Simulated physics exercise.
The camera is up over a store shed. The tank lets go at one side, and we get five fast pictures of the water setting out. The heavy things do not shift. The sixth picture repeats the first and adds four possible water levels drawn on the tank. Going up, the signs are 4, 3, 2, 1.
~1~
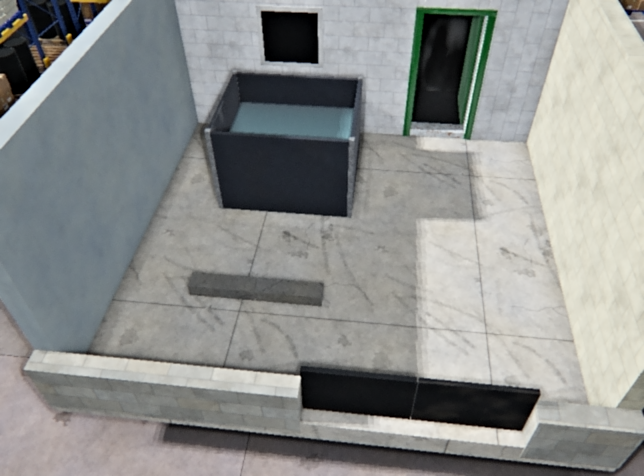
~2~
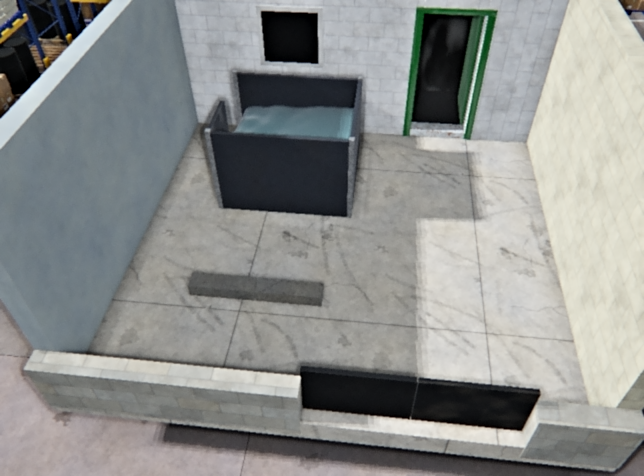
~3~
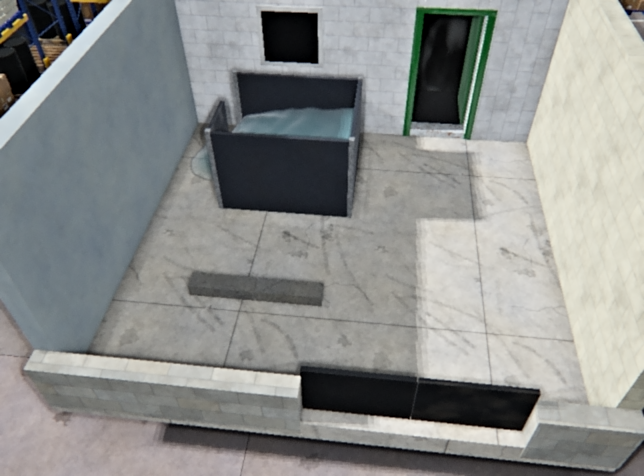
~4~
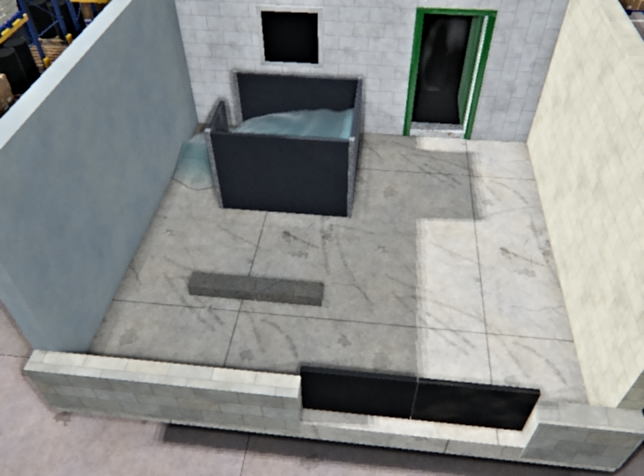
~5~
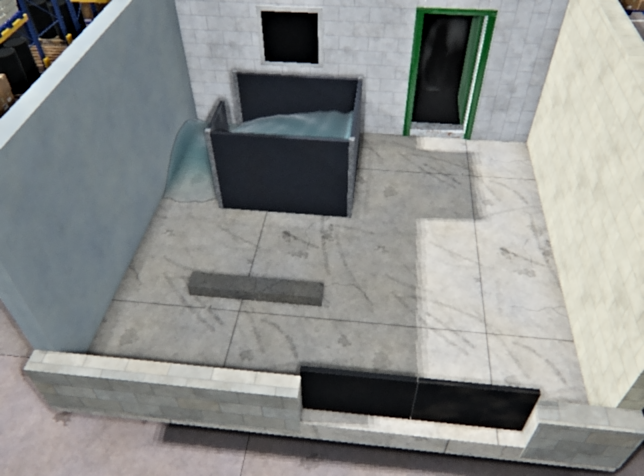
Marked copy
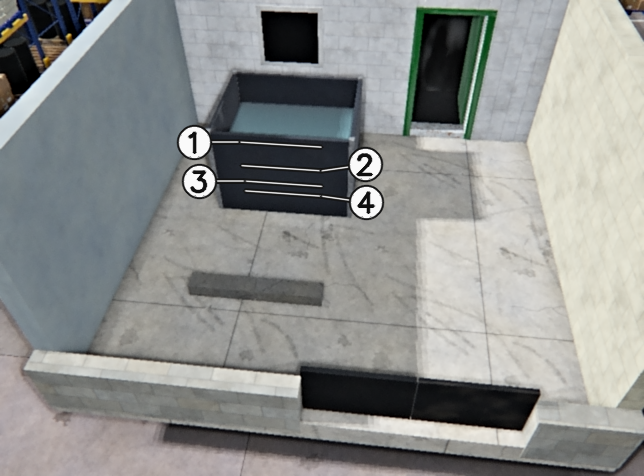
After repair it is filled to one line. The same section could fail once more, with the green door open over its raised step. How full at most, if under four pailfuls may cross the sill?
The answer is level 2.
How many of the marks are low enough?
Three.
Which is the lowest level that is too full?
That is level 1.
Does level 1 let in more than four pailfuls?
Yes, it does.
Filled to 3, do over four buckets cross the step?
No, not at all.
In white, 1 at (279, 144); 2 at (281, 168); 3 at (282, 183); 4 at (283, 193); from the bottom up 4, 3, 2, 1.
Choosing 1, about 8 bucketfuls get in.
Choosing 2, a splash gets over, under a bucket.
Choosing 3, nothing gets over.
Choosing 4, nothing gets over.
